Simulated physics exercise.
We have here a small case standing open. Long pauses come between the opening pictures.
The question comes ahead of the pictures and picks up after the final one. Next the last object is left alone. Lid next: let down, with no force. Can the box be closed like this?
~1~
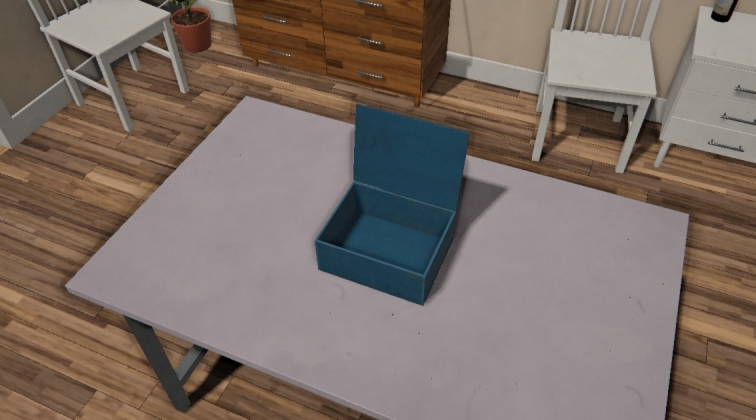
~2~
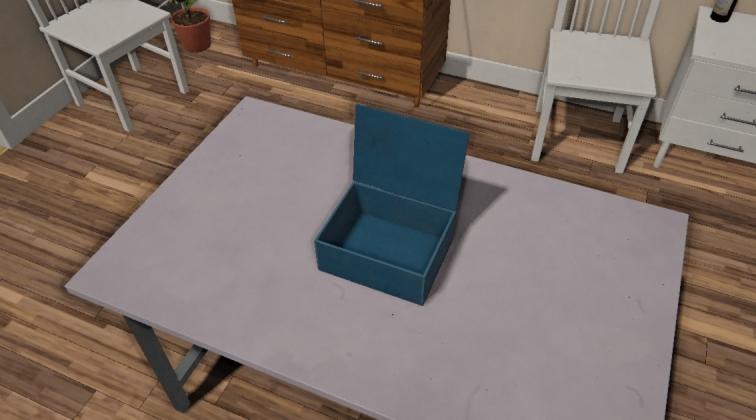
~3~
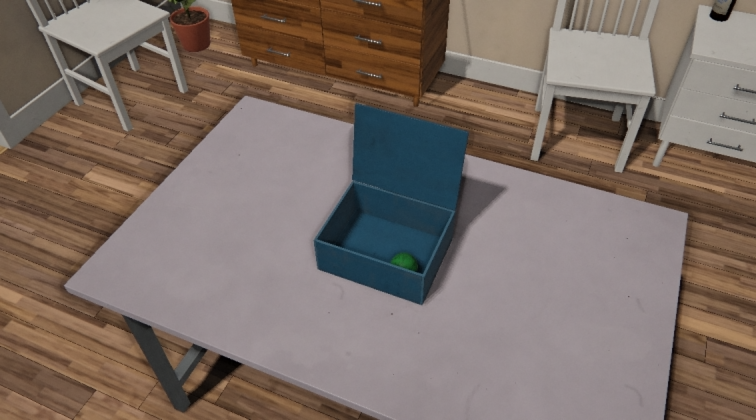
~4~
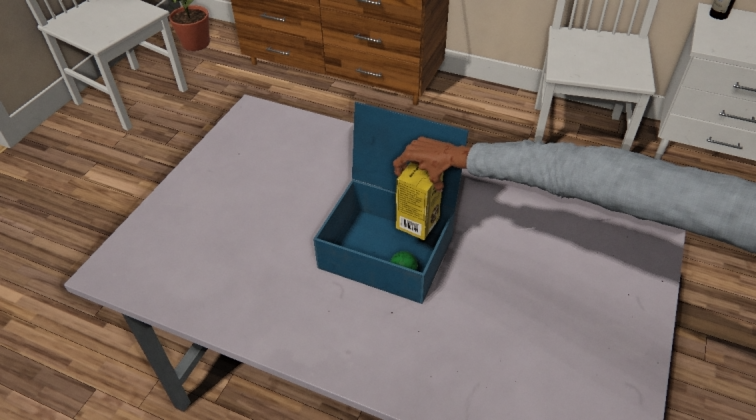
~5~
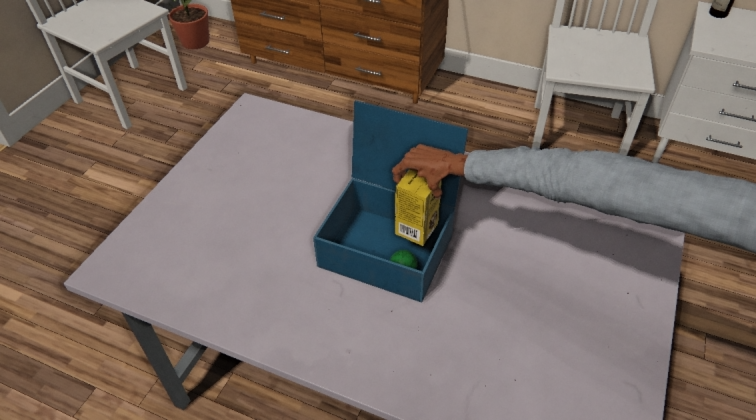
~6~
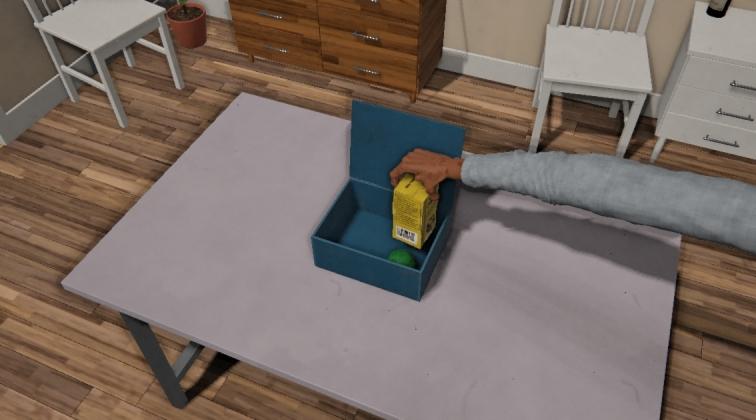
You can see the lid can't settle down properly.
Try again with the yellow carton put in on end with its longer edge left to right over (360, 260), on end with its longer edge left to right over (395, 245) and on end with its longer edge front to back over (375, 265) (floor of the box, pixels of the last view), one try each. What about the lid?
Case one, the lid is kept from closing; case two, it is kept from closing; case three, it is kept from closing.
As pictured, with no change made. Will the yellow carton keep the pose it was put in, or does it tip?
Well, it stays just as set.
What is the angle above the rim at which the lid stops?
It stays some 55° above the rim.
Then, 0.60 s on from there, yellow carton shifted about its own width near (415, 228); green ball shifted a little.
Then, 1.40 s on from there, lid 72° above the rim; yellow carton shifted about its own width near (414, 229).
In the end, lid 56° above the rim; moved from the start, yellow carton; green ball unmoved. At the end, from the last picture's camera, yellow carton near (413, 229).
